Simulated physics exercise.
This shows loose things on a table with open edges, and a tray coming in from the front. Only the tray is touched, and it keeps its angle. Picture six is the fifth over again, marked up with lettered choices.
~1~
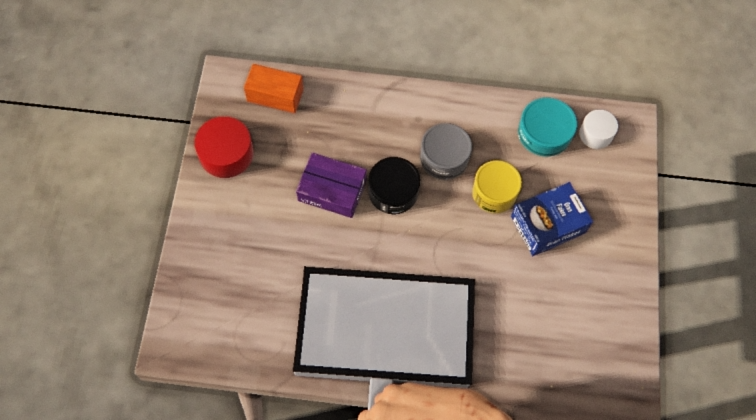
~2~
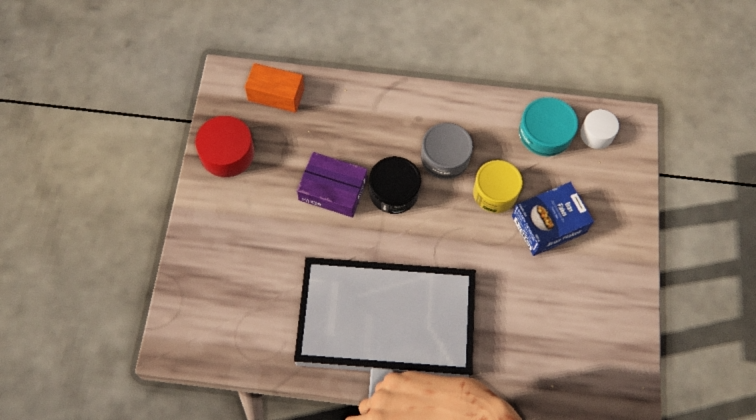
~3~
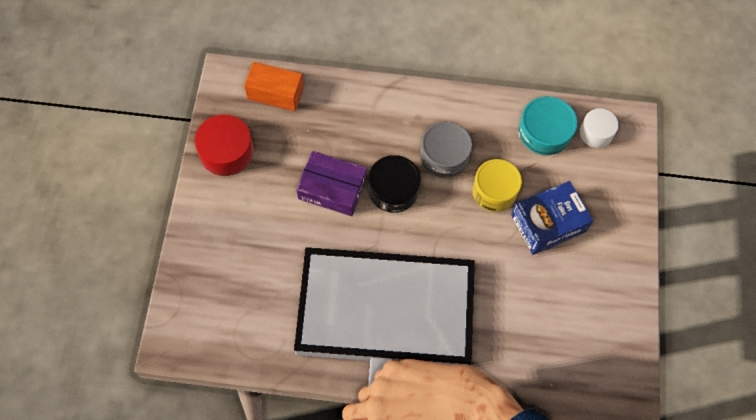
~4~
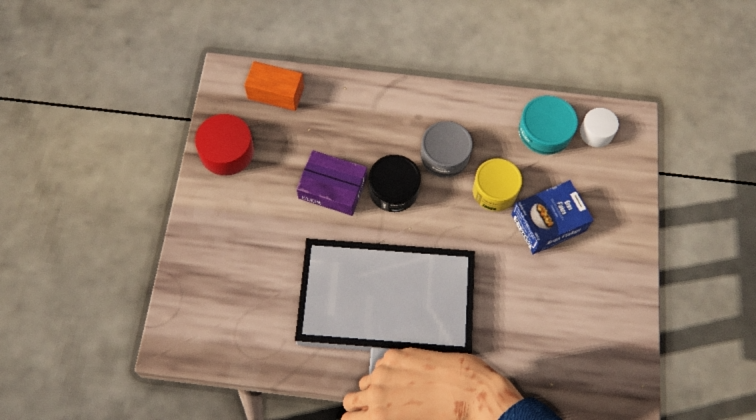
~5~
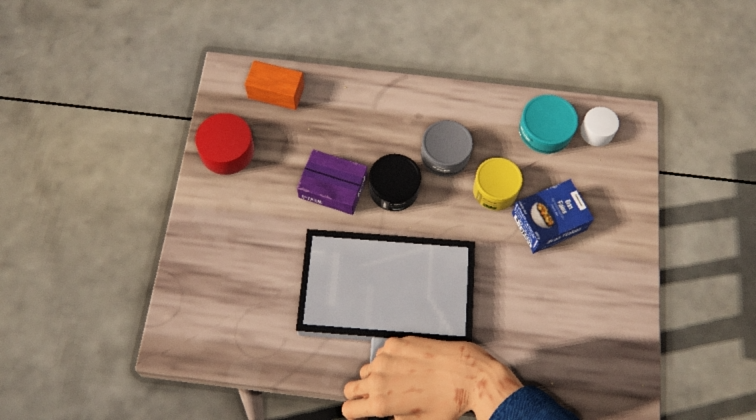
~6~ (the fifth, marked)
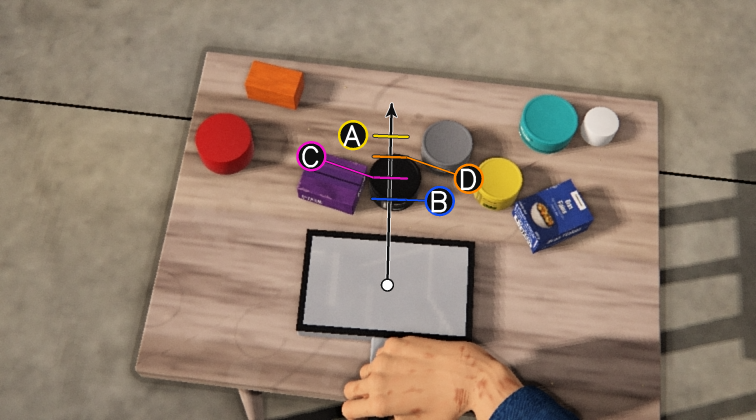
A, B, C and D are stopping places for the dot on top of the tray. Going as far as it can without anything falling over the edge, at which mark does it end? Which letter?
A is the last safe stop.
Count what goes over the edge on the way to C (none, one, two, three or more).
The count is none.
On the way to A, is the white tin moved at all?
No.
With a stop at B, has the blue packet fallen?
No.
On the marked copy, A at (391, 137); B at (390, 199); C at (390, 178); D at (390, 157); the arrow from (387, 285) to (391, 104); the white dot at (387, 285).
Following A. Soon after the start, tray (388, 233); black jar (396, 162); purple box (333, 160).
Later, tray (390, 179); grey tub (448, 115); black jar (398, 111).
In the end, tray (391, 141); grey tub (449, 79); black jar (400, 75); nothing has fallen.
As for the rest, B is safe but short; C is safe but short; D is safe but short.
